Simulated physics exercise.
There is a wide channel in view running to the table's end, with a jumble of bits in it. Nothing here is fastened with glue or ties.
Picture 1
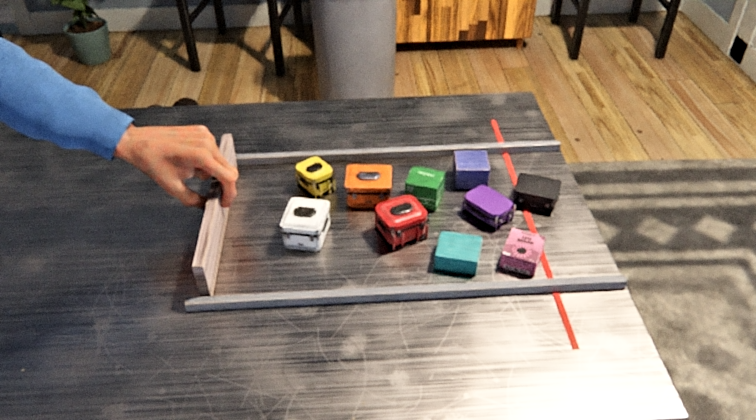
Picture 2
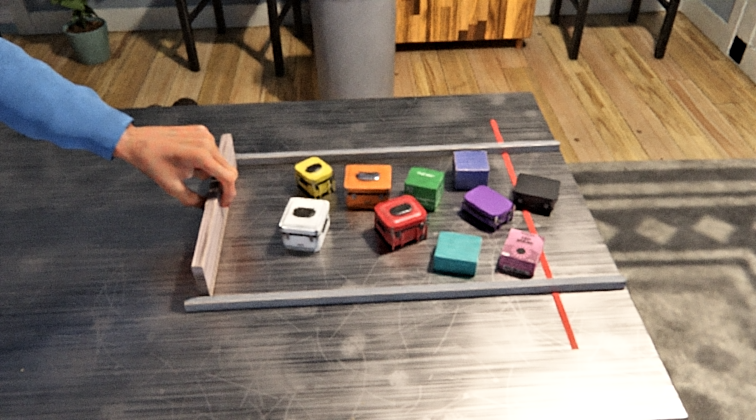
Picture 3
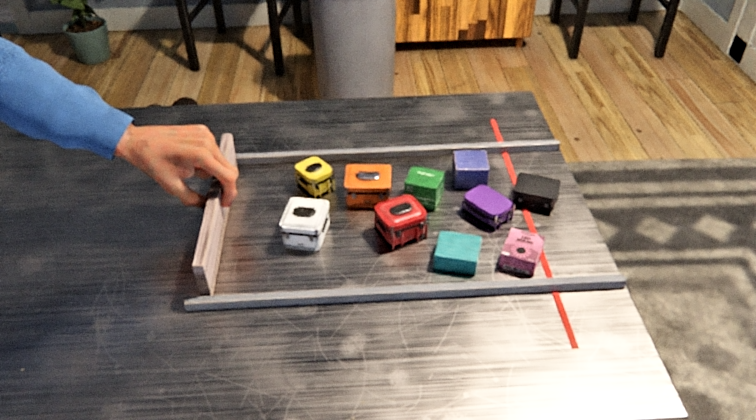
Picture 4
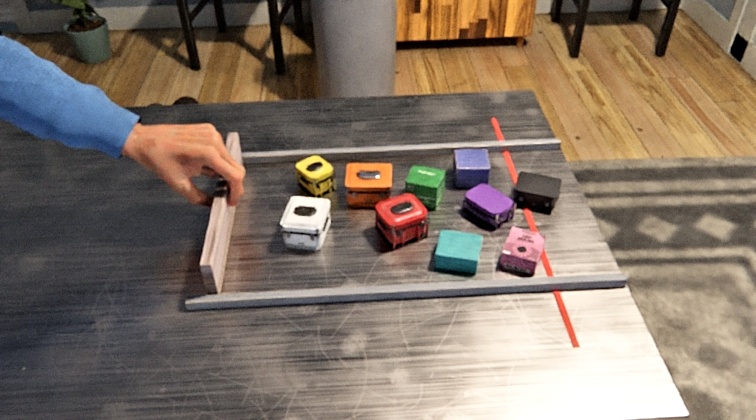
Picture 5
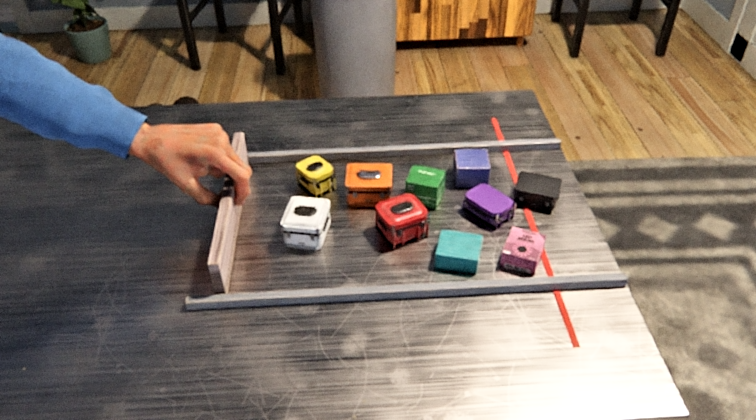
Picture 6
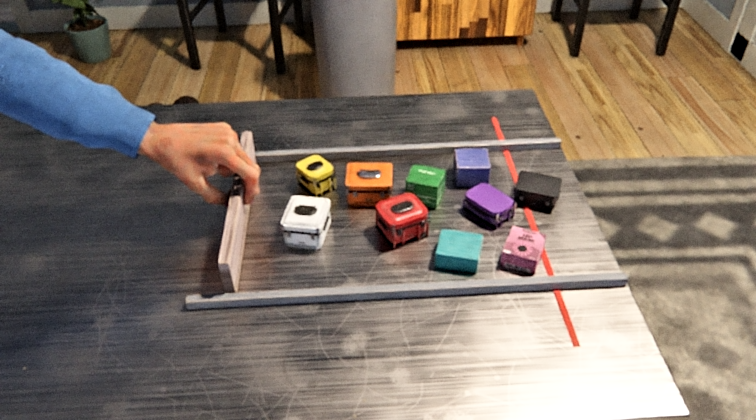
A hand slides a board slowly right along a channel toward small colourful, unmoving cases.
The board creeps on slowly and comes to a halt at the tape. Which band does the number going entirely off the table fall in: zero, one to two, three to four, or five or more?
Looks like the tally of pieces that topple off is three or four there.
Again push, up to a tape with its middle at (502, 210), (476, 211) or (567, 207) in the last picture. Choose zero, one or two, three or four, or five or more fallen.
In order: Just one or two, just one or two, 5 or more.
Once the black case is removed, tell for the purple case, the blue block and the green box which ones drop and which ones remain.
So: The purple case goes down, the blue block does not drop, the green box goes down.
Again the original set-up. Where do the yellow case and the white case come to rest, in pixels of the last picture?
The yellow case ends at (530, 169) and the white case at (552, 209).
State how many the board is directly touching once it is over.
My count gives 3.
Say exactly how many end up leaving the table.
3 in total.
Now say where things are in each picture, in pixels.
The first frame shows black case (536, 194); pink box (523, 252); purple case (488, 208); board (218, 209); tape (526, 211).
The second frame shows pink box (522, 252); blue block (470, 170).
The third frame shows purple case (488, 208); white case (306, 224).
The fourth frame shows black case (537, 192); board (225, 207).
The fifth frame shows pink box (523, 251); orange case (369, 185).
The sixth frame shows black case (537, 191); pink box (523, 250); purple case (489, 206); board (240, 206); tape (527, 209).
Soon after, none off yet; black case at rest near (537, 191); pink box at rest near (523, 250); purple case at rest near (489, 206).
After that, none off yet; black case at rest near (538, 191); pink box at rest near (524, 251); purple case displaced about its own width near (517, 217).
And then, none off yet; black case on its side near (608, 228); pink box displaced about its own width near (561, 250); purple case displaced well along near (590, 223).
In the end, the number that fall off is three or four; gone, green box, purple case and black case.
